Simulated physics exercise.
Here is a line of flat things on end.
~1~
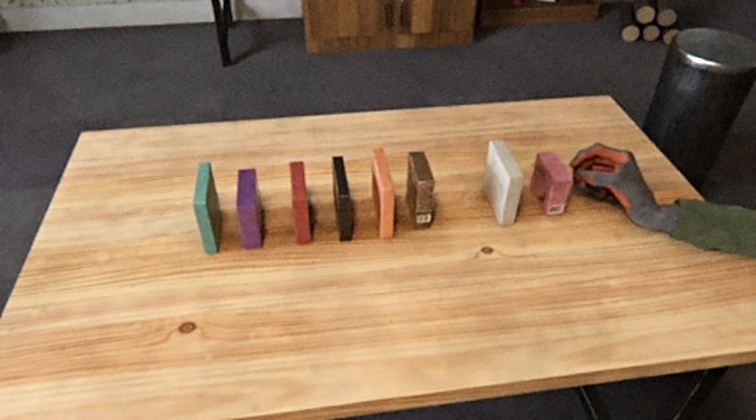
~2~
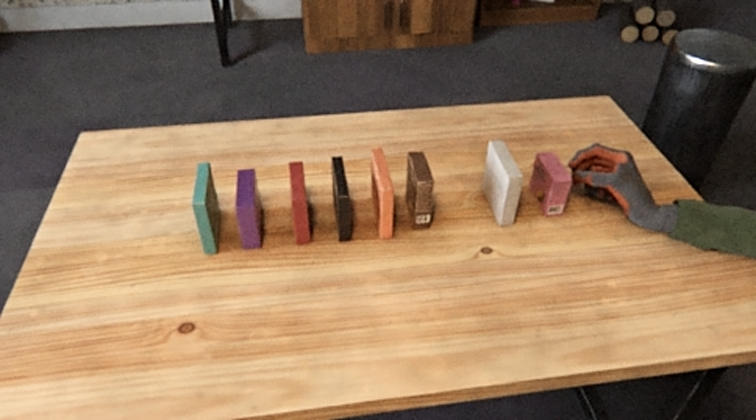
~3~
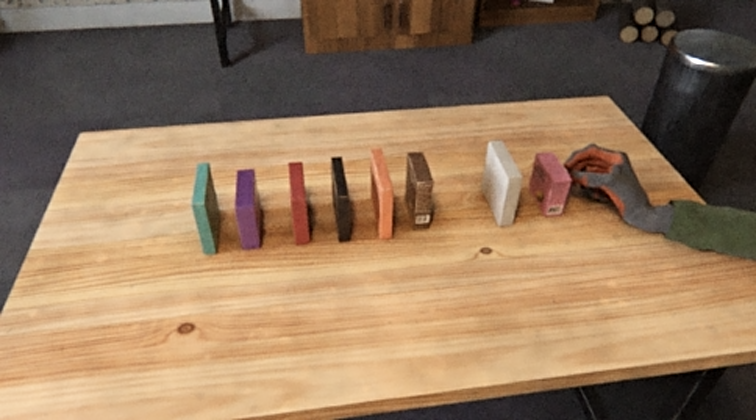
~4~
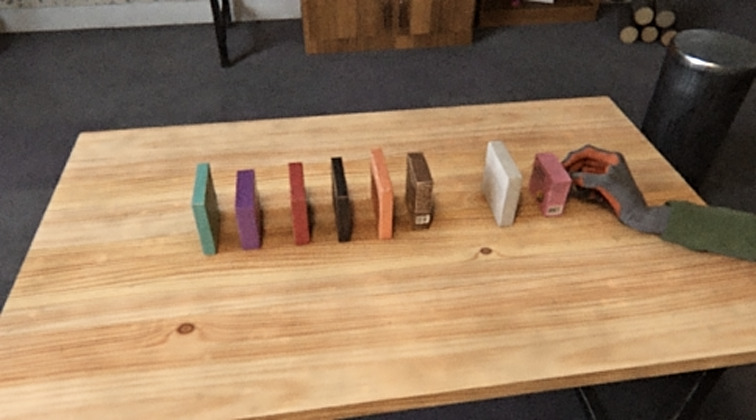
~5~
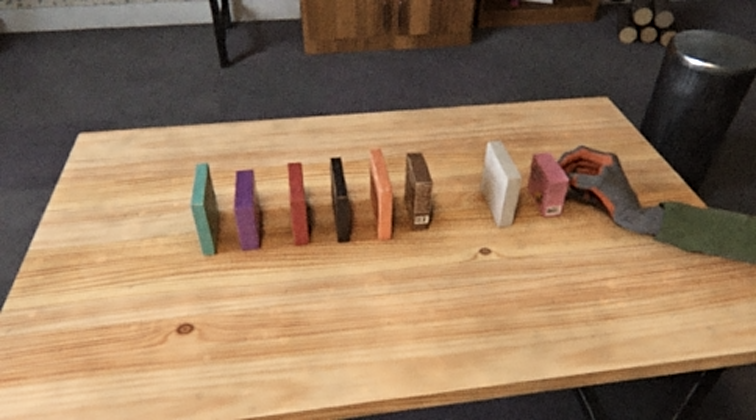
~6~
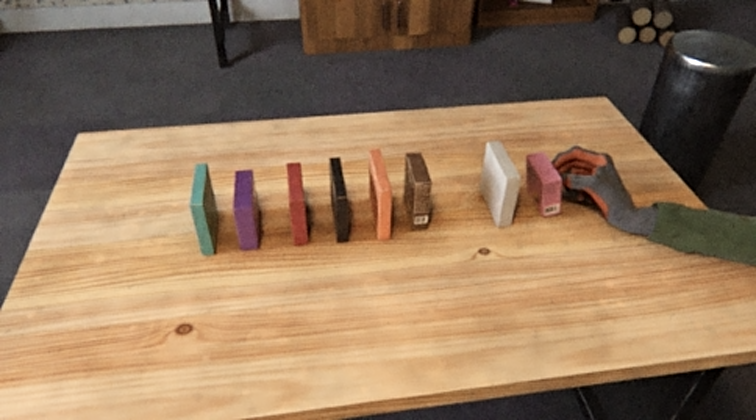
A gloved hand nudging a pink packet into a slight leftward lean beside a still row of upright coloured blocks on a wooden table.
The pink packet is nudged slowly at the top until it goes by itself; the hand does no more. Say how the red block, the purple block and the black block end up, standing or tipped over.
The red block keeps standing; the purple block keeps standing; the black block keeps standing.
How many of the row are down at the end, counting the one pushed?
In all, 2.
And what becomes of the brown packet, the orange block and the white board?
The brown packet stays upright; the orange block stays upright; the white board falls over.
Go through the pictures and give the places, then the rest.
In the first picture, red block (300, 202); purple block (250, 208); black block (341, 198).
In the second picture, orange block (381, 193); white board (501, 183).
In the third picture, brown packet (419, 191); orange block (381, 194).
In the fourth picture, white board (500, 183); brown packet (419, 191).
In the fifth picture, pink packet 3° over; orange block (380, 194); white board (499, 184).
In the sixth picture, pink packet 11° over; red block (298, 204); purple block (247, 210); black block (338, 200).
Then, 0.50 s on from there, pink packet 60° over; white board turned 12° from how it was put.
Then, 0.80 s on from there, pink packet 78° over; white board on its side.
In the end, toppled on the table, white board; the other 5 unmoved. At the end, from the last picture's camera, red block near (298, 204), purple block near (247, 210).
